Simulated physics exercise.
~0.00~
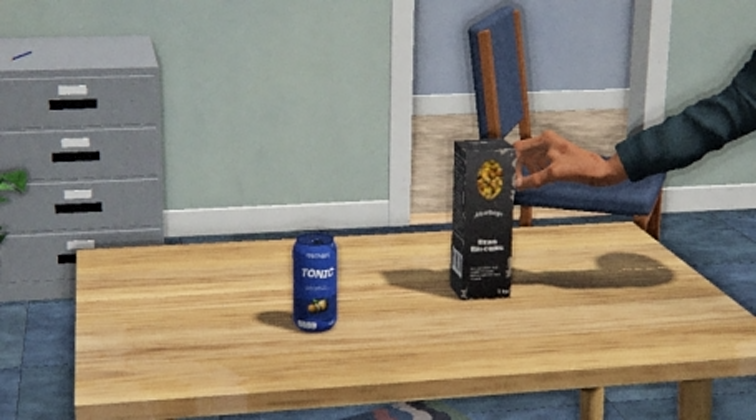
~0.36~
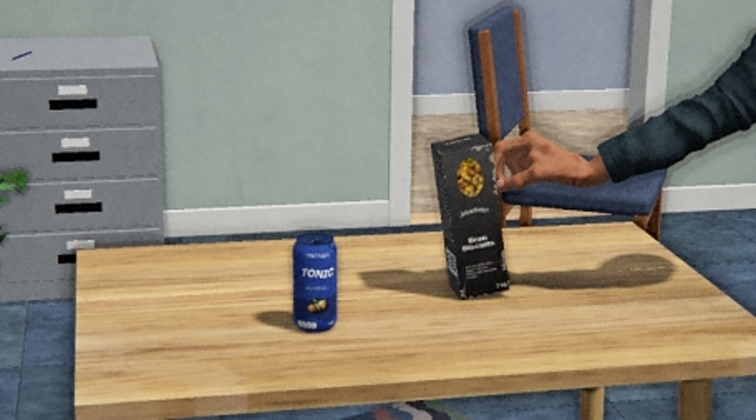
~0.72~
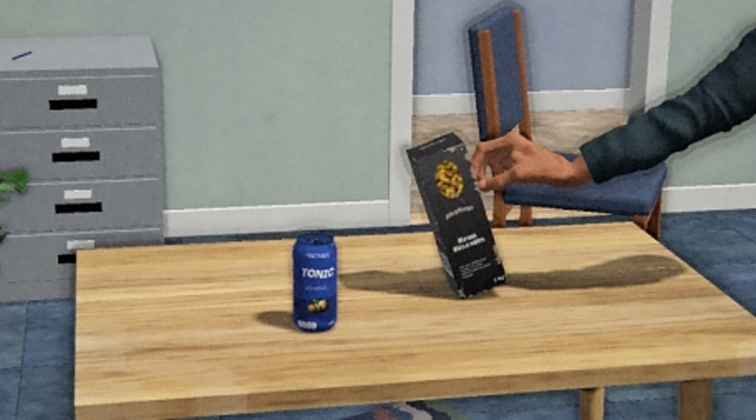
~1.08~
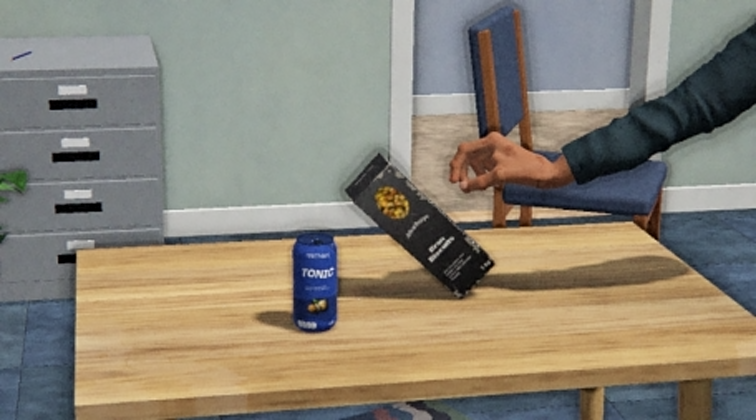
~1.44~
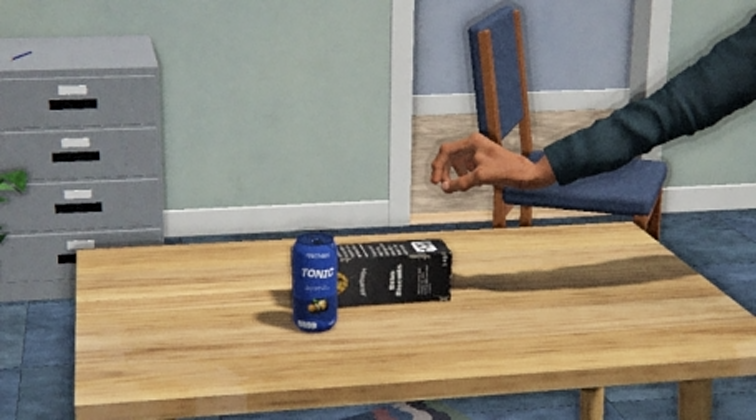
In a room with a grey filing cabinet and a blue chair, a blue tonic can and a tall black carton stand on a wooden table. A hand in a dark sleeve reaches in from the right and touches the upper part of the carton. It pushes toward the left, and the carton begins to tilt. The lean grows until the carton tips away from the fingers and falls toward the can. It ends lying on its side just behind the can, which remains upright in its place, while the hand hovers above.
